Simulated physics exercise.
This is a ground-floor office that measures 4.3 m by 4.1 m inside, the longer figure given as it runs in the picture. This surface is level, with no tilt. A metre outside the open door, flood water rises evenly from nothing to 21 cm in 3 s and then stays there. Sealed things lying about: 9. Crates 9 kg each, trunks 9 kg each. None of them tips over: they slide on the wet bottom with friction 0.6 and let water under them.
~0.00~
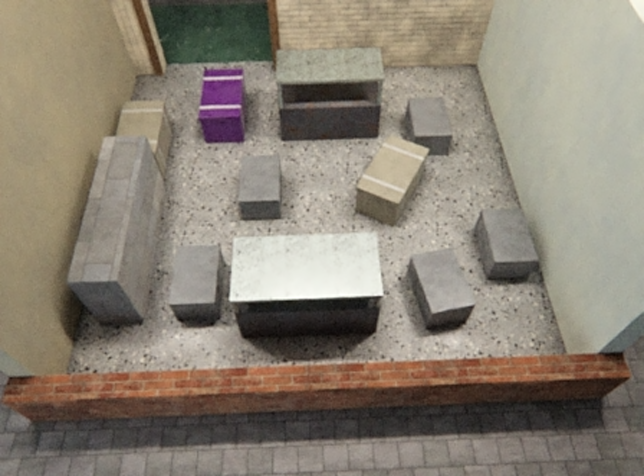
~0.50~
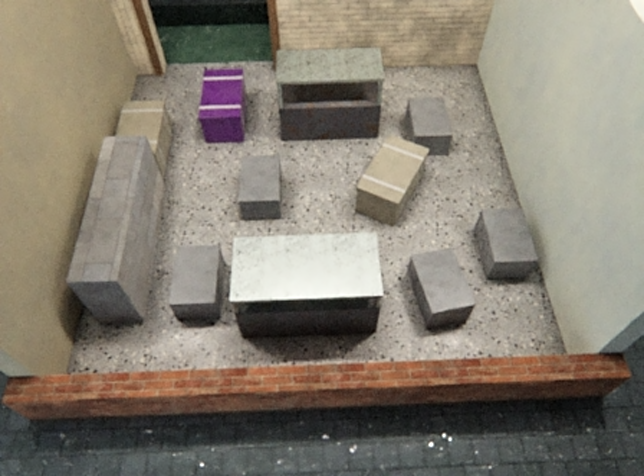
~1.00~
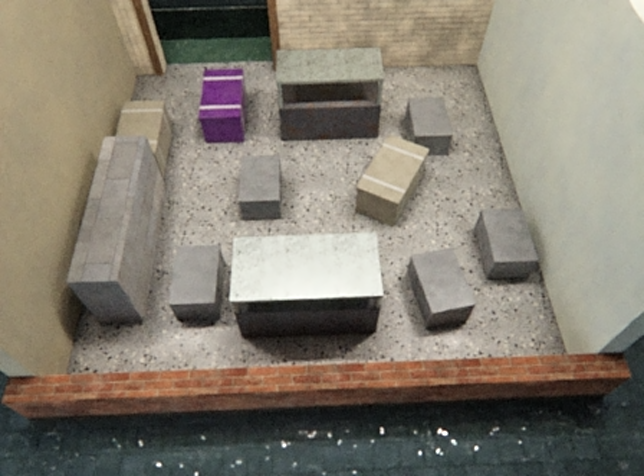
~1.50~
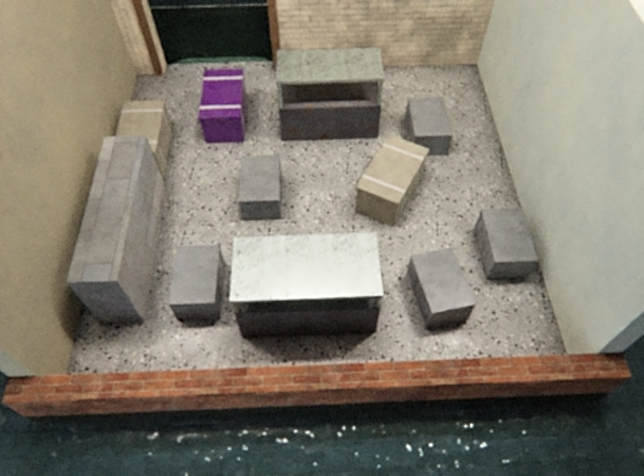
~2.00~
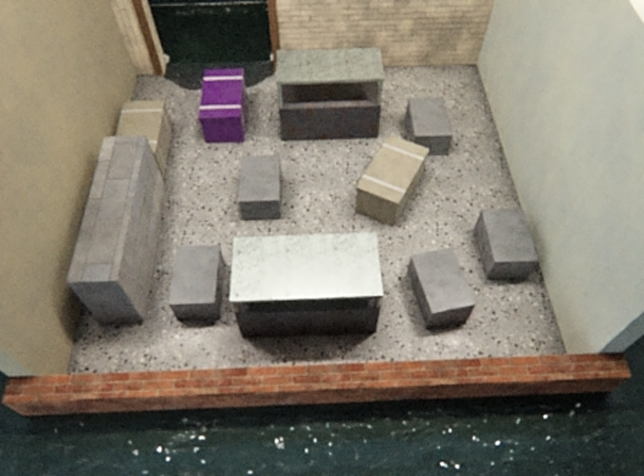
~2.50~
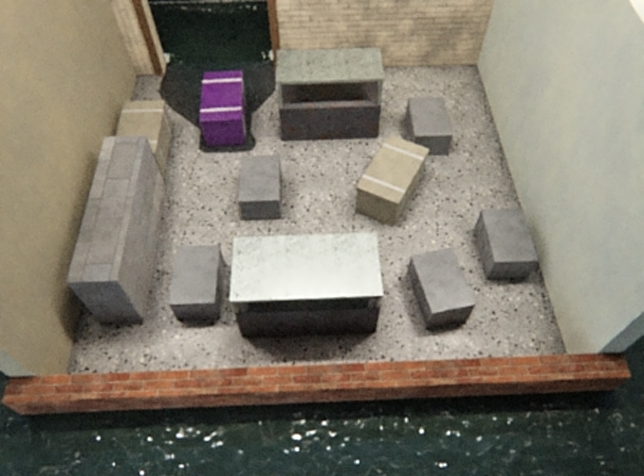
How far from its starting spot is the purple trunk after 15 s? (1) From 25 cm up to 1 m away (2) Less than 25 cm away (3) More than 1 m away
3, more than 1 m away.
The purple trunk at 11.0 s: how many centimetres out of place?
200 cm or so by then.
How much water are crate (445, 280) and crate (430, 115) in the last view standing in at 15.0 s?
Depth approx. 17 cm / 10 cm.
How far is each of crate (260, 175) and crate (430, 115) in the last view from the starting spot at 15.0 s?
In turn: 250 cm, 50 cm.
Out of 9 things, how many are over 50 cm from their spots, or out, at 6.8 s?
The number by then is 4.
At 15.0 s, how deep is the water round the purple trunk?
Depth approx. 17 cm.
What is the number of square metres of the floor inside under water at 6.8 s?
Somewhere about 12 m2, give or take.
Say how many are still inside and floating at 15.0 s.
The number is 9.
After 3.5 s the purple trunk is near (226, 122), 0.5 m from its start, aground; 0 afloat.
After 6.8 s the purple trunk is near (176, 259), 2.2 m from its start, afloat; 4 afloat.
After 11.0 s the purple trunk is near (175, 216), 1.8 m from its start, afloat; 9 afloat.
After 15.0 s the purple trunk is near (268, 225), 2.0 m from its start, afloat; 9 afloat.
